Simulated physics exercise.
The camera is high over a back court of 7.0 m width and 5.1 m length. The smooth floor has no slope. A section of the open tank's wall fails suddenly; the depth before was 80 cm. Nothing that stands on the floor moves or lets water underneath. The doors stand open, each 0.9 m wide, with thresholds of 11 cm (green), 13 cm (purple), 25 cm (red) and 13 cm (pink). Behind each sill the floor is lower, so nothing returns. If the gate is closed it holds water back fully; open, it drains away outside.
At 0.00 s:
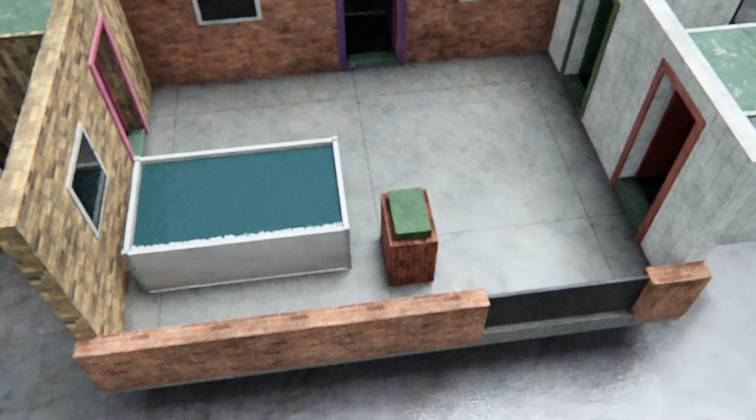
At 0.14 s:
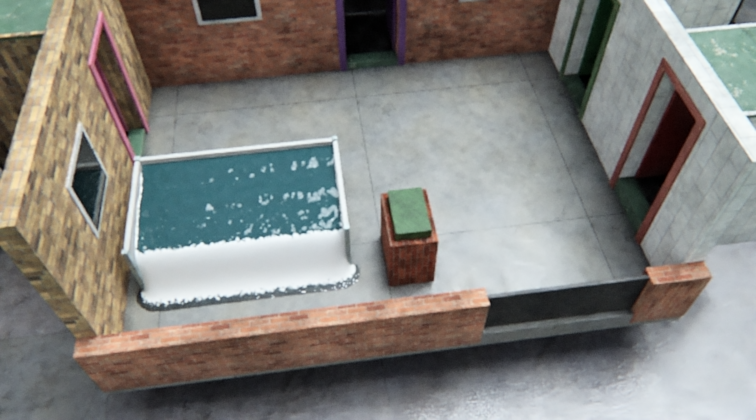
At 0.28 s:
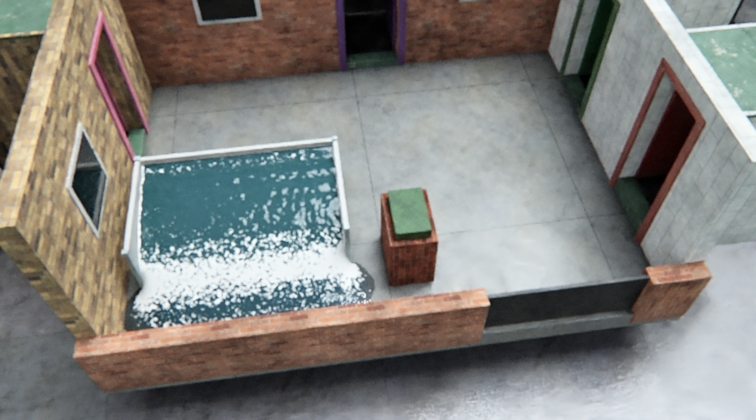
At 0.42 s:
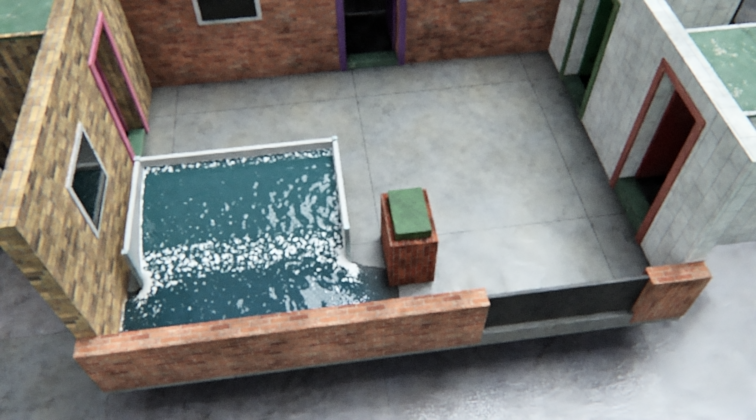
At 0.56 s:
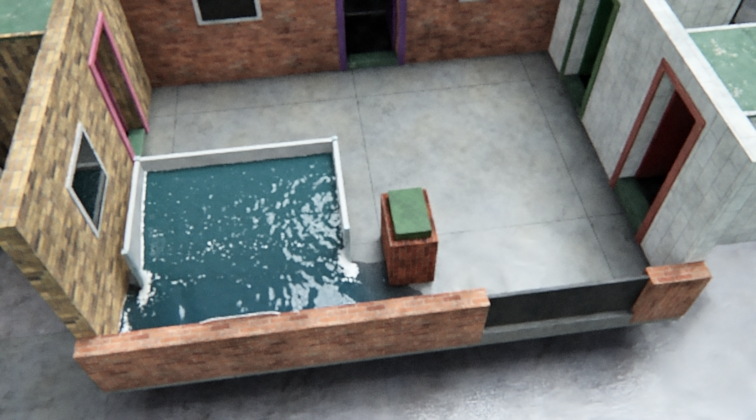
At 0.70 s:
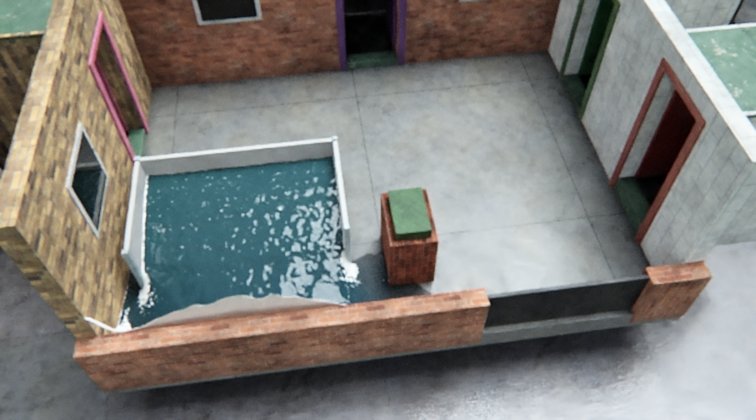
Water in an open white-walled tank bursts out through its front side in a foaming white sheet, spreads across the grey floor to the low brick wall, and creeps right toward a brick block as the tank's level drops.
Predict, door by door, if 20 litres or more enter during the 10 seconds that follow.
Door by door: At the green door it keeps below the limit; at the purple door it stays under the limit; at the red door it does not reach the limit; at the pink door it keeps below the limit.
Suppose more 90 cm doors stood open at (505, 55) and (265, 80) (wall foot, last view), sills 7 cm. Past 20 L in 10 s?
In turn: Past it, under.
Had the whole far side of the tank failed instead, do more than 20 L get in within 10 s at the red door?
Then: Red under.
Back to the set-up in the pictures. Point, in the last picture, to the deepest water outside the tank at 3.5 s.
Around (307, 289).
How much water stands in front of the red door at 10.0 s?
Roughly 12.5 cm deep.
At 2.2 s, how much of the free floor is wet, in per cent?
Near 40 per cent is wet.
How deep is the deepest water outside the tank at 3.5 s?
About 32 cm.
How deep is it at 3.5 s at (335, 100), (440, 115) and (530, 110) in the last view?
About 2, 0 and 4 cm.
After 1.4 s water covers 20 % of the floor and is deepest (66 cm) near (121, 362); green door not reached, purple door not reached, red door not reached, pink door not reached.
After 2.2 s water covers 40 % of the floor and is deepest (40 cm) near (121, 362); green door not reached, purple door not reached, red door 24 cm at the sill, 0 L in, pink door 11 cm at the sill, 0 L in.
After 3.5 s water covers 65 % of the floor and is deepest (32 cm) near (307, 289); green door 6 cm at the sill, 0 L in, purple door 5 cm at the sill, 0 L in, red door 19 cm at the sill, 1 L in, pink door 5 cm at the sill, 0 L in.
After 6.0 s water covers 85 % of the floor and is deepest (20 cm) near (640, 296); green door 5 cm at the sill, 0 L in, purple door 11 cm at the sill, 0 L in, red door 17 cm at the sill, 1 L in, pink door 5 cm at the sill, 0 L in.
After 10.0 s water covers 95 % of the floor and is deepest (19 cm) near (653, 295); green door 11 cm at the sill, 6 L in, purple door 10 cm at the sill, 1 L in, red door 13 cm at the sill, 1 L in, pink door 9 cm at the sill, 0 L in.
